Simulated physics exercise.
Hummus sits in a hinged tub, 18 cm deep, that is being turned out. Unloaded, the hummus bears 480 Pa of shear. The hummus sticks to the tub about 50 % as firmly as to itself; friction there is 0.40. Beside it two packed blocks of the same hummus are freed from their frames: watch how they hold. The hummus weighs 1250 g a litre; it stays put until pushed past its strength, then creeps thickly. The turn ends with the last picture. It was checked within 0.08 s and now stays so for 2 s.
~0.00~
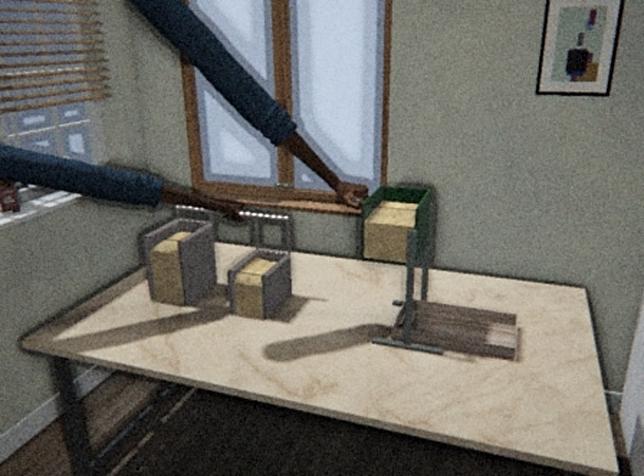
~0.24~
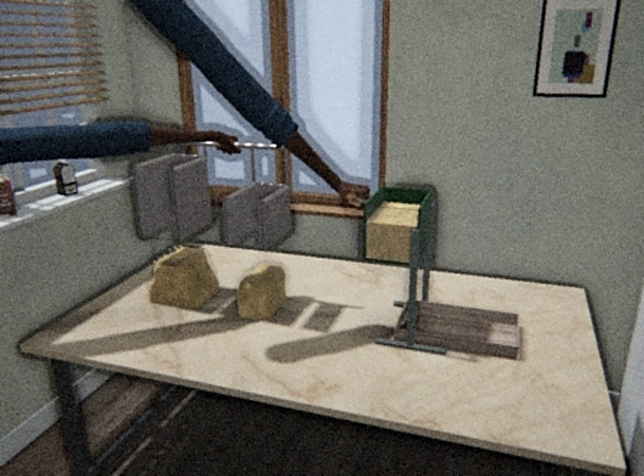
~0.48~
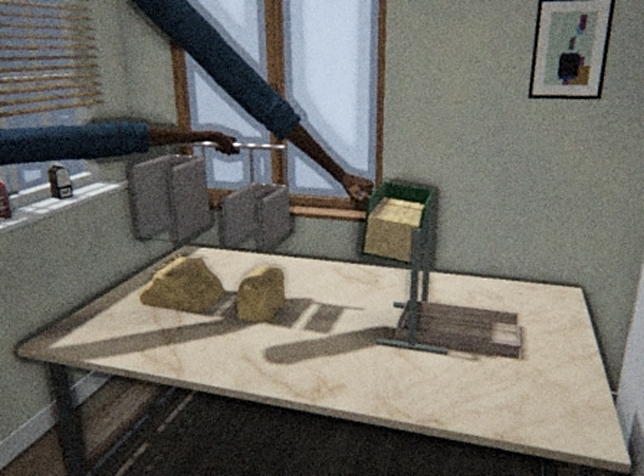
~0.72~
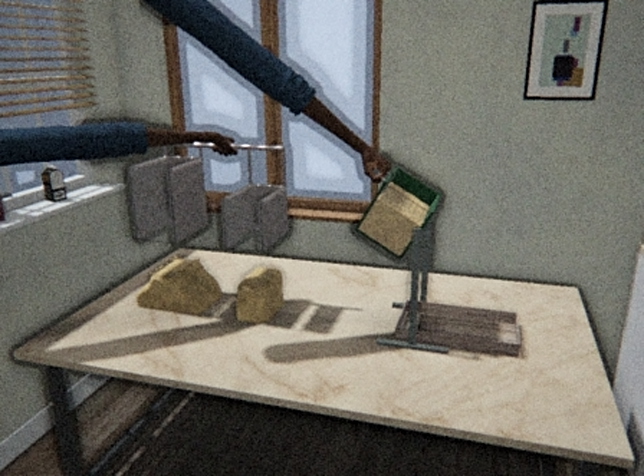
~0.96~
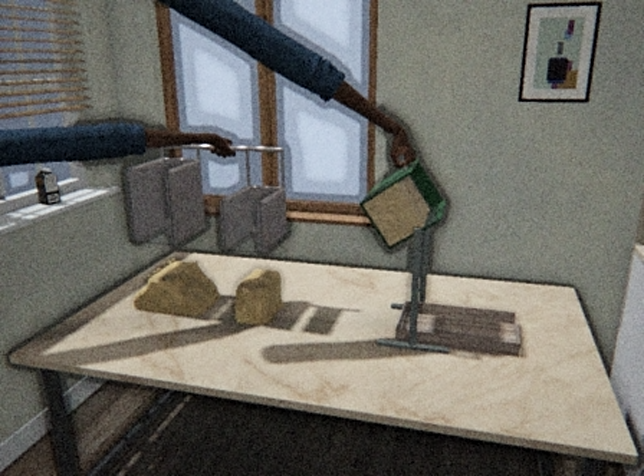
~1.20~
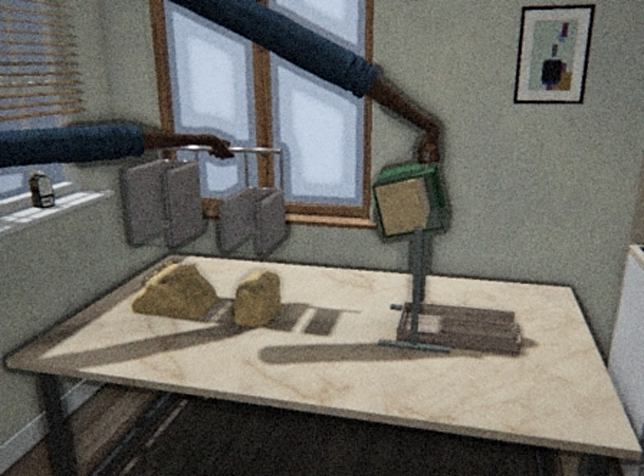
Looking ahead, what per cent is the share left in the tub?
About 100 %.
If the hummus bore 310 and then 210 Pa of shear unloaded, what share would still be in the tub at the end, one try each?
In that order: 100 %, 85 %.
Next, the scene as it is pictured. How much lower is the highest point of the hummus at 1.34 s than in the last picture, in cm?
About 0 cm.
By 1.34 s, the tub is at 76 degrees and holds 100 %.
By 1.51 s, the tub is at 76 degrees and holds 100 %.
By 1.68 s, the tub is at 76 degrees and holds 100 %.
By 1.85 s, the tub is at 76 degrees and holds 100 %.
By 3.20 s, at the end, the tub is at 76 degrees and holds 100 %.
